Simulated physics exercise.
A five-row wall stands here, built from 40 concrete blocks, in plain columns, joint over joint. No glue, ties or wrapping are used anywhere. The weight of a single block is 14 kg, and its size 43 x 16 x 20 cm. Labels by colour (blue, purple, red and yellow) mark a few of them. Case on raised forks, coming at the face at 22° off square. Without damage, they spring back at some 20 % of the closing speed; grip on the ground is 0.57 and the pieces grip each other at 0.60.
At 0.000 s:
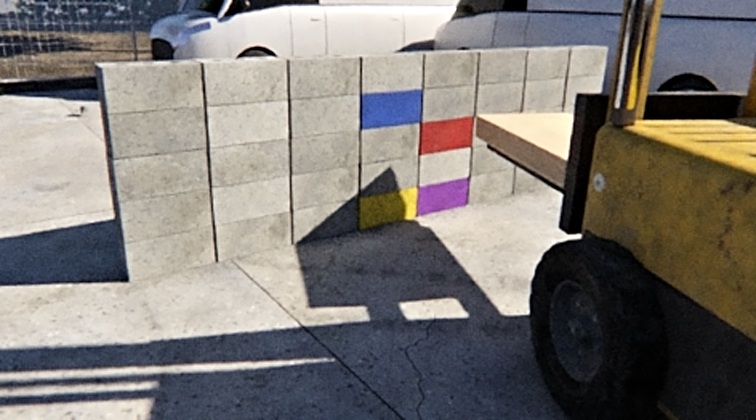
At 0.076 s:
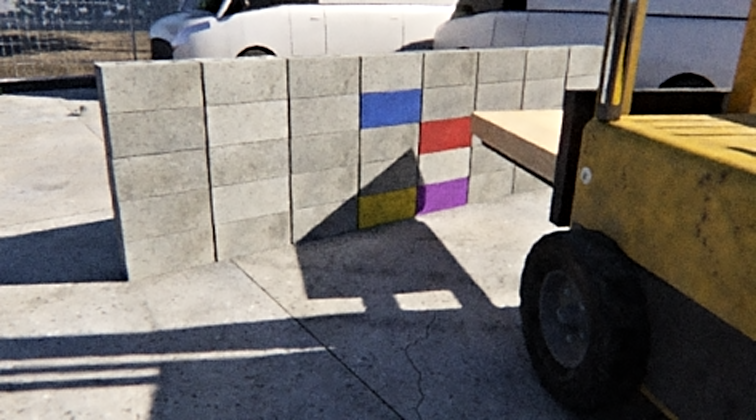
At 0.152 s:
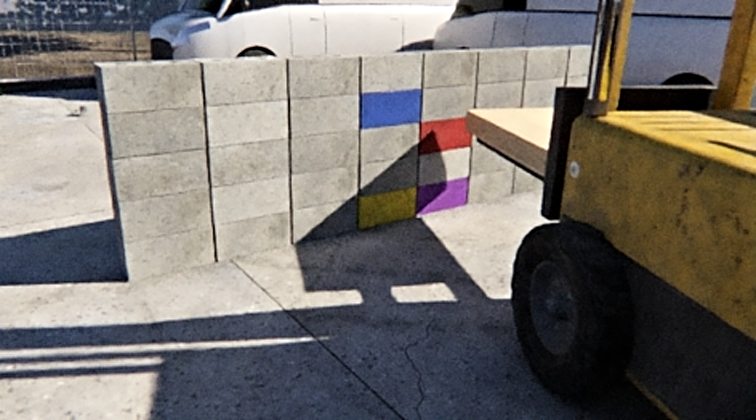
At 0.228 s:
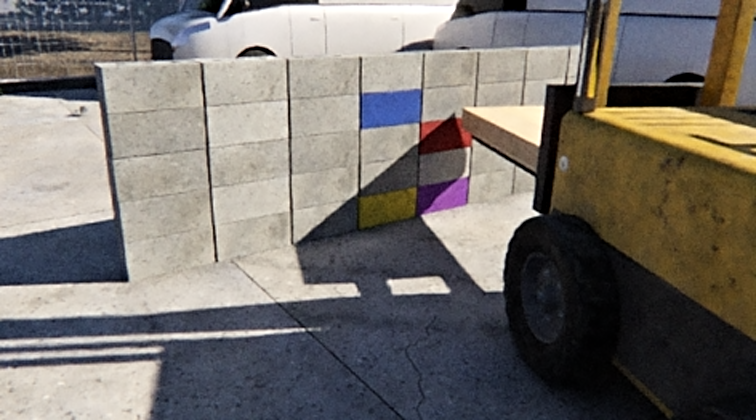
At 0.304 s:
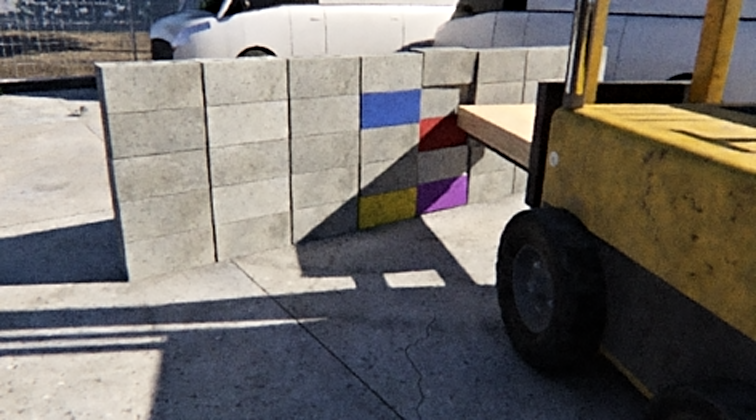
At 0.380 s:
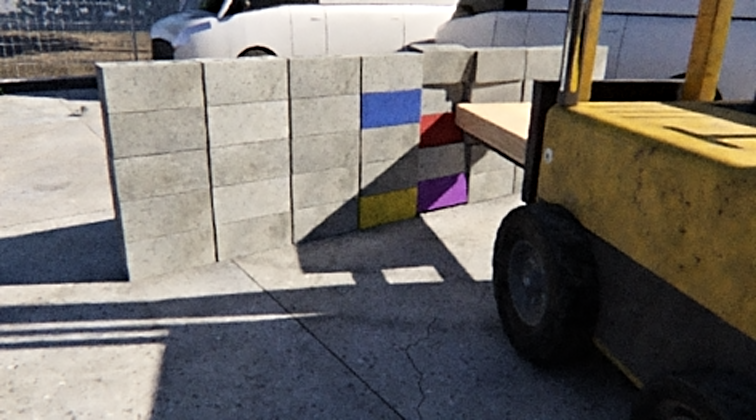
Yellow forklift carrying a flat load on raised forks moving left toward a concrete block wall, pushing blocks near its right end askew.
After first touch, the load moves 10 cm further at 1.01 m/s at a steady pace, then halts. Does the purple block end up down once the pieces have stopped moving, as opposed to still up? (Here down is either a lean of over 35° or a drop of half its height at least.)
Yes.
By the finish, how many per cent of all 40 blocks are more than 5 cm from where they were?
10 %.
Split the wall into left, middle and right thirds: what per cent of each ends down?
Left third 0 percent, middle third 50 percent, right third 0 percent.
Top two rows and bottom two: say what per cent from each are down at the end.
10% and 10%.
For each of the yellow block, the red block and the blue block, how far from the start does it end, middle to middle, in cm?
Start to finish, close to yellow 0, red 80, blue 0 centimetres.
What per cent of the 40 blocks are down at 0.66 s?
0 percent by then.
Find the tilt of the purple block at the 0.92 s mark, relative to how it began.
Tilt from start: Approx. 70 degrees.
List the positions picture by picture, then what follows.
In the first picture (pixels give the middle of a visible side), load (482, 127) 25 cm short of touching; purple block (443, 197); yellow block (389, 208); red block (448, 136); none has stirred.
Load (477, 124) 18 cm short of touching; purple block (443, 196), in the second picture.
Load (472, 121) 10 cm short of touching; purple block (443, 196), in the third picture.
Load (467, 119) 22 mm short of touching; purple block (443, 196), in the fourth picture.
Load (463, 117) 55 mm in; purple block (443, 195) 4° from how it stood; red block (444, 133) 4° from how it stood; movement in 5 of them, in the fifth picture.
Load (461, 115) 10 cm in; purple block (442, 192) 9° from how it stood; red block (440, 130) 9° from how it stood; blue block (393, 109); steepest lean 10°, the block at (448, 67); movement in 8 of them, in the sixth picture.
After 0.66 s, 1 of the 40 blocks down; purple block 26° from how it stood; red block 26° from how it stood.
After 0.92 s, 5 of the 40 blocks down; purple block 68° from how it stood; red block 66° from how it stood, 25 cm lower.
In the end (1.7 s), 5 of the 40 blocks down; purple block on its side; red block on its side; blue block unmoved. From the last view, middles, purple block near (420, 189), red block near (381, 173).
